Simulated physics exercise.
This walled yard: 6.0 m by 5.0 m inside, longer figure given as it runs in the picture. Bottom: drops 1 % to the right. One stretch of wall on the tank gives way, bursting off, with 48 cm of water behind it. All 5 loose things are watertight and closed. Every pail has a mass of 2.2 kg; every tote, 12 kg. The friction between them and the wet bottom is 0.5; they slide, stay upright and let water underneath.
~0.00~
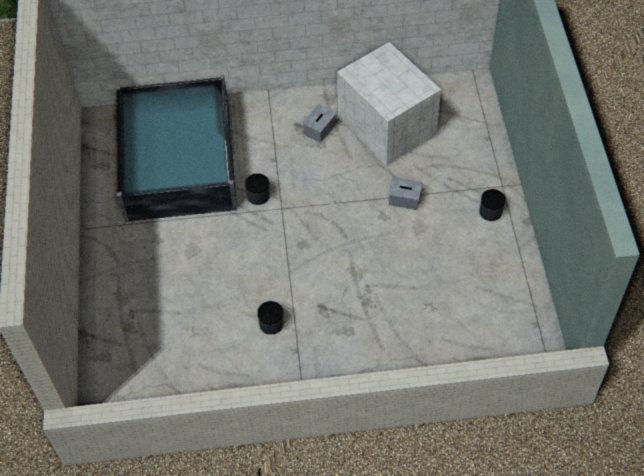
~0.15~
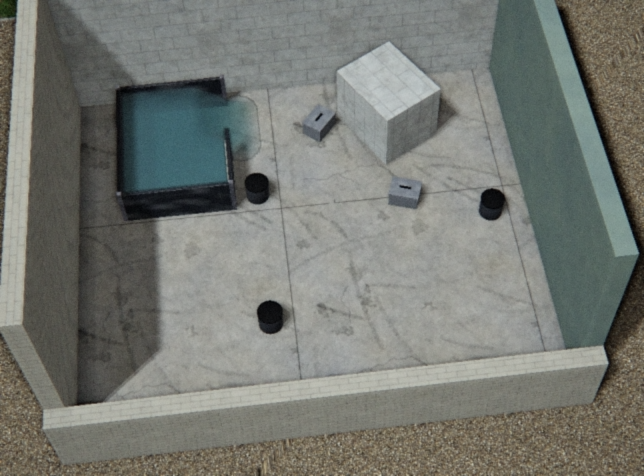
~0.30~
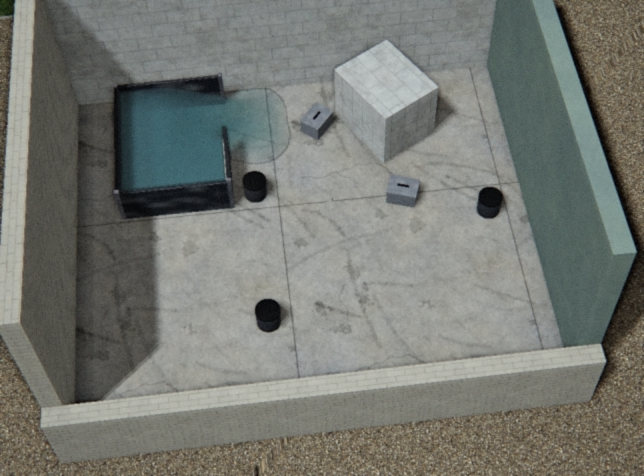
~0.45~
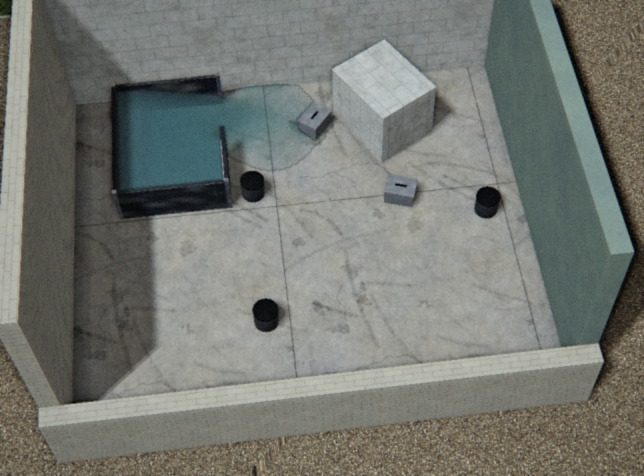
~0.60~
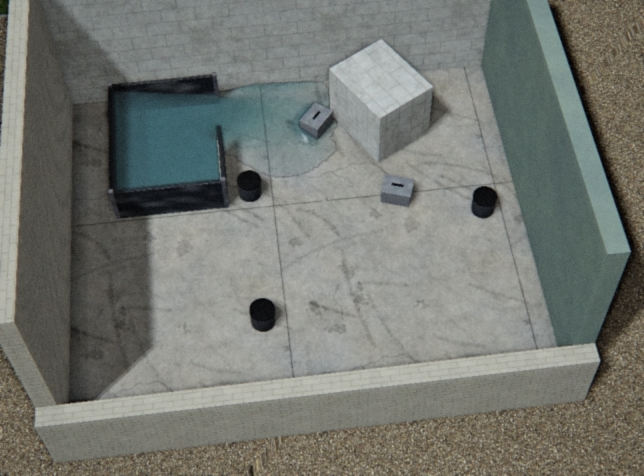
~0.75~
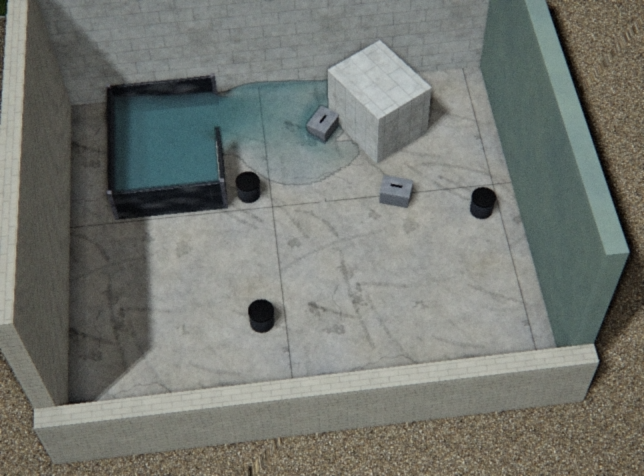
In a walled yard, part of a dark tank's right side burst open and water spread across the floor, reaching a small grey box near a pale block and pushing it slightly to the right.
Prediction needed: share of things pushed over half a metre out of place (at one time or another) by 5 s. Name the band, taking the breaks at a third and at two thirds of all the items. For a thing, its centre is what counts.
It reaches a third but not two thirds.
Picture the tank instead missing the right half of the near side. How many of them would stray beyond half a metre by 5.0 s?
Then the count would be 1.
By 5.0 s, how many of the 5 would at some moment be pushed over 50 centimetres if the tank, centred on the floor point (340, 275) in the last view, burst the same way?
The count would be 1.
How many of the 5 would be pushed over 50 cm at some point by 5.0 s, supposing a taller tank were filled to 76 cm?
Then the count would be 3.
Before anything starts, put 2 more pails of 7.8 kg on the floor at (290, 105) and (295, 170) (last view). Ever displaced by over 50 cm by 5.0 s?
First exceeds it, then exceeds it.
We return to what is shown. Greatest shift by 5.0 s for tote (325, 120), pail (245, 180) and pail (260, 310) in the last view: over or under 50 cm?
In turn: More, less, less.
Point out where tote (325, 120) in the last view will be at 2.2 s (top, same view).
Roughly (385, 186) in the same view.
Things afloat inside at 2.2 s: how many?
Count at that moment: 0.
After 1.1 s 0 of 5 are over 50 cm from their spots; 0 afloat.
After 2.2 s 1 of 5 are over 50 cm from their spots; 0 afloat.
After 3.5 s 2 of 5 are over 50 cm from their spots; 0 afloat.
After 5.0 s 3 of 5 are over 50 cm from their spots, and 3 have been at some point; 1 afloat.
